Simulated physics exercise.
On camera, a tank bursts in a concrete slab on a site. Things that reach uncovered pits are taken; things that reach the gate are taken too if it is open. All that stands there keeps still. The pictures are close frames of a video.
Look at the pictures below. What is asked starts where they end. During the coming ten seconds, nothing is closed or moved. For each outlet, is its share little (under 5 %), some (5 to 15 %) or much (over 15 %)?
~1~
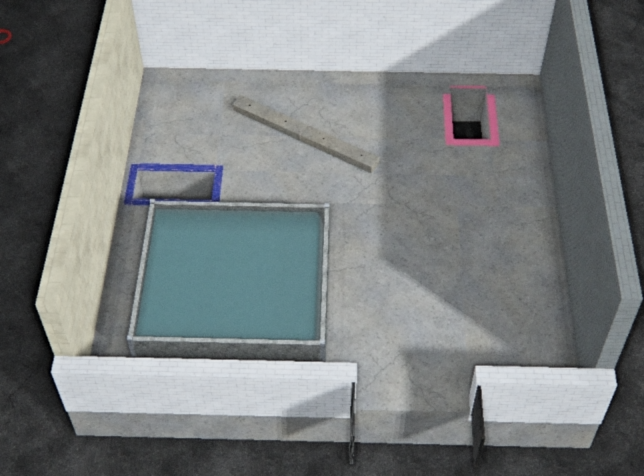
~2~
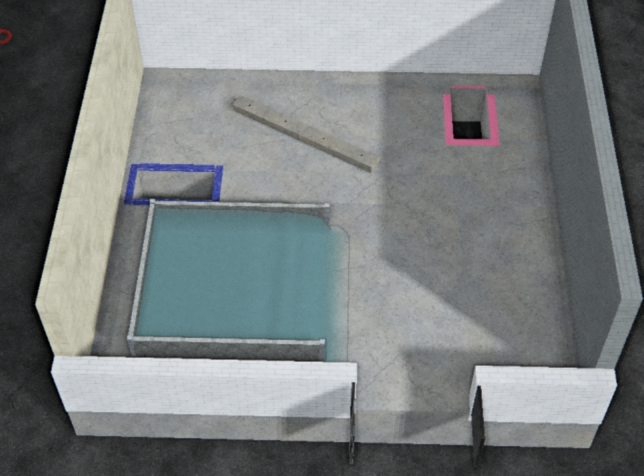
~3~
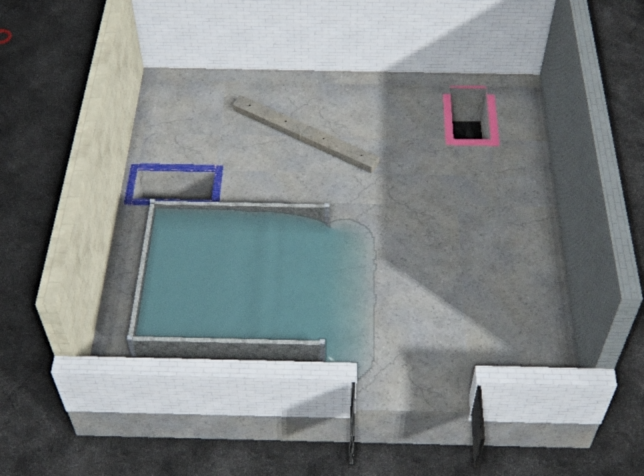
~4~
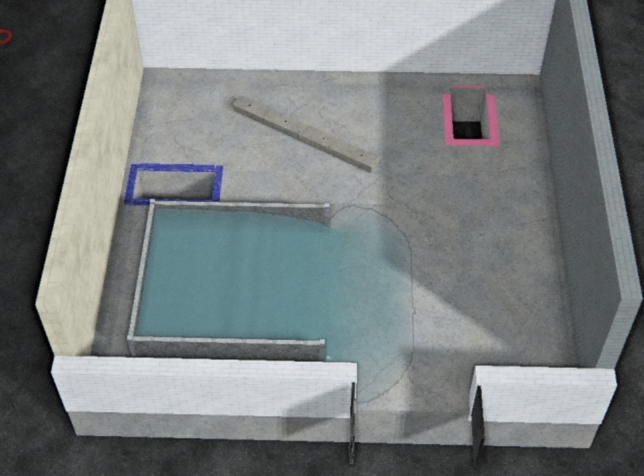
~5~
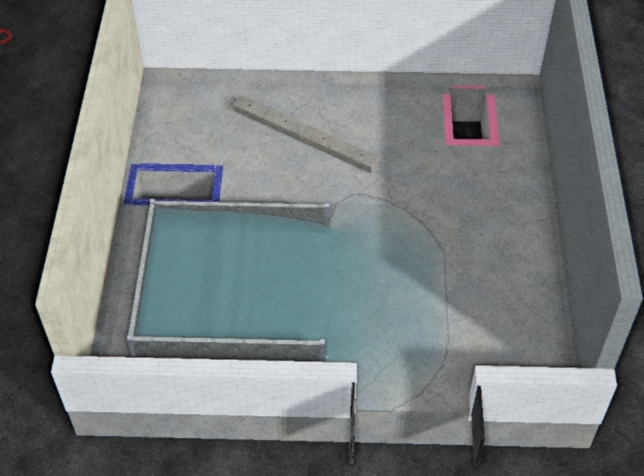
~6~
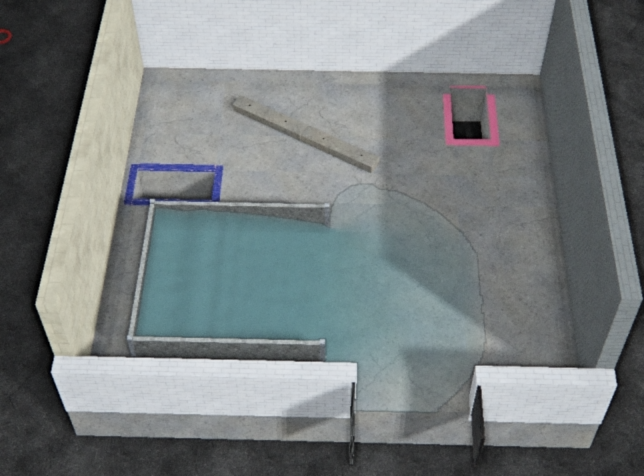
Shares: The gate gets much; the pink pit gets much; the blue pit gets little.
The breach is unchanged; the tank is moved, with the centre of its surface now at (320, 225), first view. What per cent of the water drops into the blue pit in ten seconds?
Blue: 4 %.
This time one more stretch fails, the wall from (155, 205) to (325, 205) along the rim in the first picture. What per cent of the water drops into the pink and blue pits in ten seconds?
Approximately, pink takes 8 % and blue takes 50 %.
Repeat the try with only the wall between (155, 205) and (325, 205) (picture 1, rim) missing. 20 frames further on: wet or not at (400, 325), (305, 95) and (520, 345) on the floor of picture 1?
Spot by spot: Unaffected, then soaked through, then unaffected.
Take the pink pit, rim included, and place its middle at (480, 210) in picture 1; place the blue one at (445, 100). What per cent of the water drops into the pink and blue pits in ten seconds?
Estimated shares - pink: 30 %; blue: 12 %.
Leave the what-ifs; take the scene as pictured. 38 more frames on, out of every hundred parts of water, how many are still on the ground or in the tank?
About 72 per cent.
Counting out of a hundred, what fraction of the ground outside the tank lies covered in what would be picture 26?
The answer is around 50 per cent.
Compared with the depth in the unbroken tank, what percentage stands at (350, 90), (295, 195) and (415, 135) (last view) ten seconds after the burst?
Going in order, that's 8, 4 and 6 %.
A moment on, water covers 40 % of the floor; the gate 1 %, the pink pit 0 %, the blue pit 0 %.
Next, water covers 45 % of the floor; the gate 3 %, the pink pit 0 %, the blue pit 0 %.
Then, water covers 50 % of the floor; the gate 7 %, the pink pit 1 %, the blue pit 0 %.
Later, water covers 60 % of the floor; the gate 16 %, the pink pit 13 %, the blue pit 0 %.
In the end, water covers 90 % of the floor; the gate 24 %, the pink pit 24 %, the blue pit 0 %.
